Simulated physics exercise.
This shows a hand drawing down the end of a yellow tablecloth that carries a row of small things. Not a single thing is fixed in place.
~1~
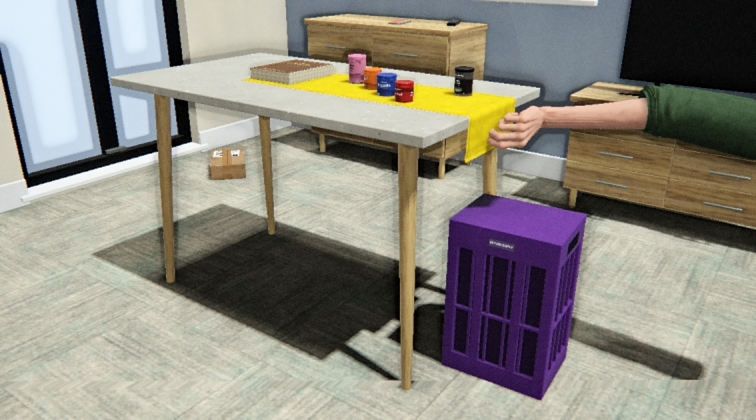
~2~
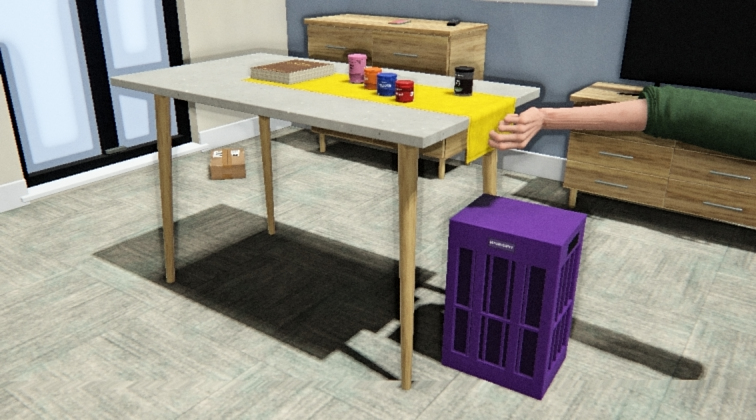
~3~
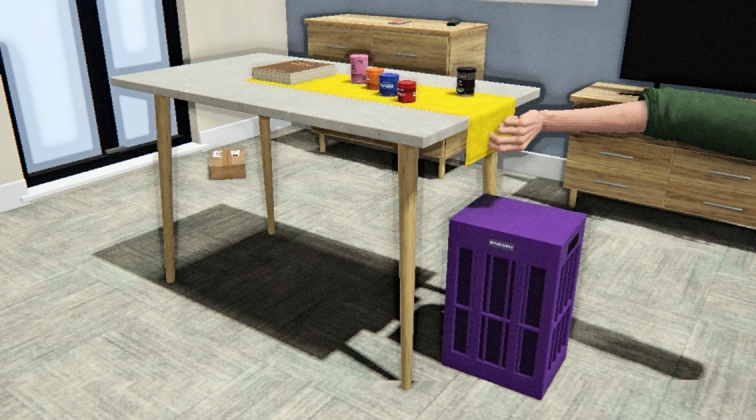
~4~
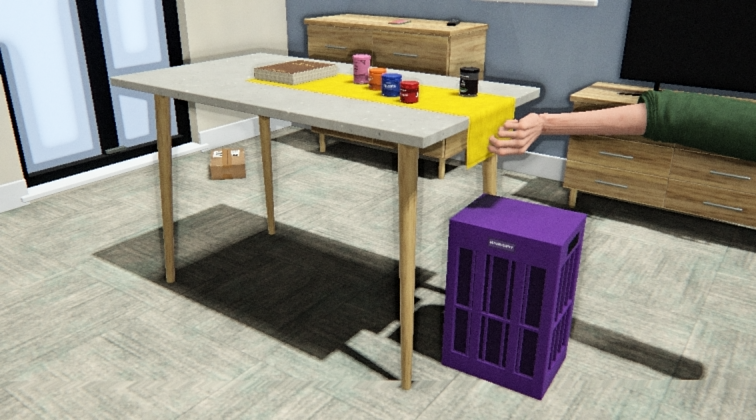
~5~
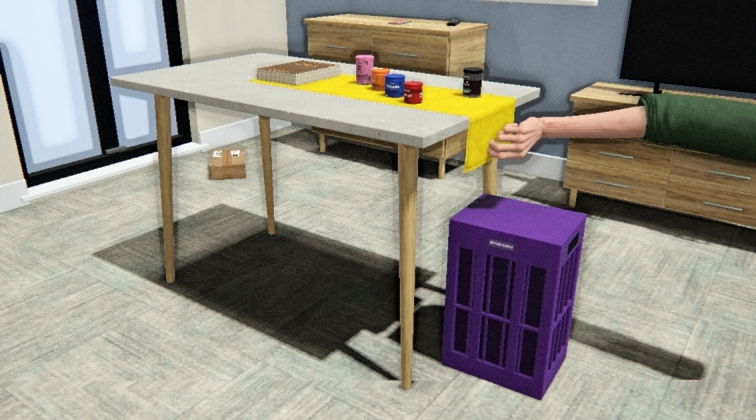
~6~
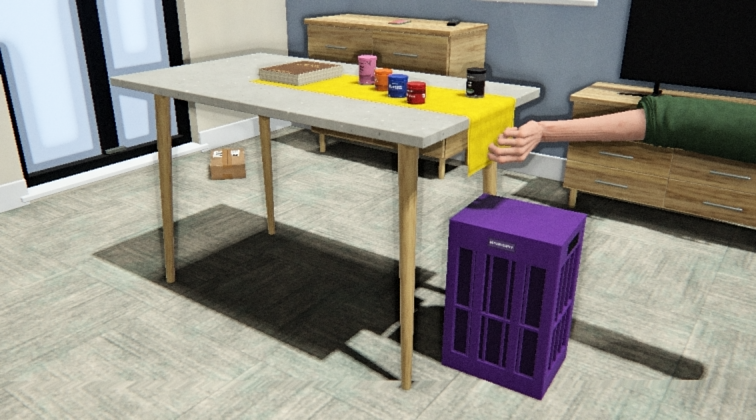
A yellow cloth hangs over the right end of a pale table above a purple crate, gripped by a hand in a green sleeve. The hand draws it down slightly, and the pink, orange, blue, red and black containers on it shift a little to the right.
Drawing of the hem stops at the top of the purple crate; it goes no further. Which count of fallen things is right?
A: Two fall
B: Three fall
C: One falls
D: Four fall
Option C: One falls.
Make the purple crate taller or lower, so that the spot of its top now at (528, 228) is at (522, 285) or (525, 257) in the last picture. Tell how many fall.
The count would be 3 and then 2.
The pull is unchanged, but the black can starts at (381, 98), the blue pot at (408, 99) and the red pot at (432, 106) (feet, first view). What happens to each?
The black can? It stays where it is. The blue pot stays where it is, and the red pot tips off.
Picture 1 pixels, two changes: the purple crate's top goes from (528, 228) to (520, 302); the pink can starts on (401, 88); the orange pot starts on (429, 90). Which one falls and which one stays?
Pink can is gone, orange pot is gone.
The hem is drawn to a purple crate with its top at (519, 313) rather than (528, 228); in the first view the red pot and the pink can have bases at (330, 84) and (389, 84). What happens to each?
As for the red pot, it stays in place; as for the pink can, it leaves the top.
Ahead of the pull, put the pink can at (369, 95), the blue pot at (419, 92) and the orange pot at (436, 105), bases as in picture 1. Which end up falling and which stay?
Final state: The pink can is still in place, the blue pot is still in place, the orange pot is no longer up.
Soon after, hem near (488, 195); all still up.
After that, hem on the crate; black can gone.
In the end, hem on the crate; black can gone. The count of fallen things is one.
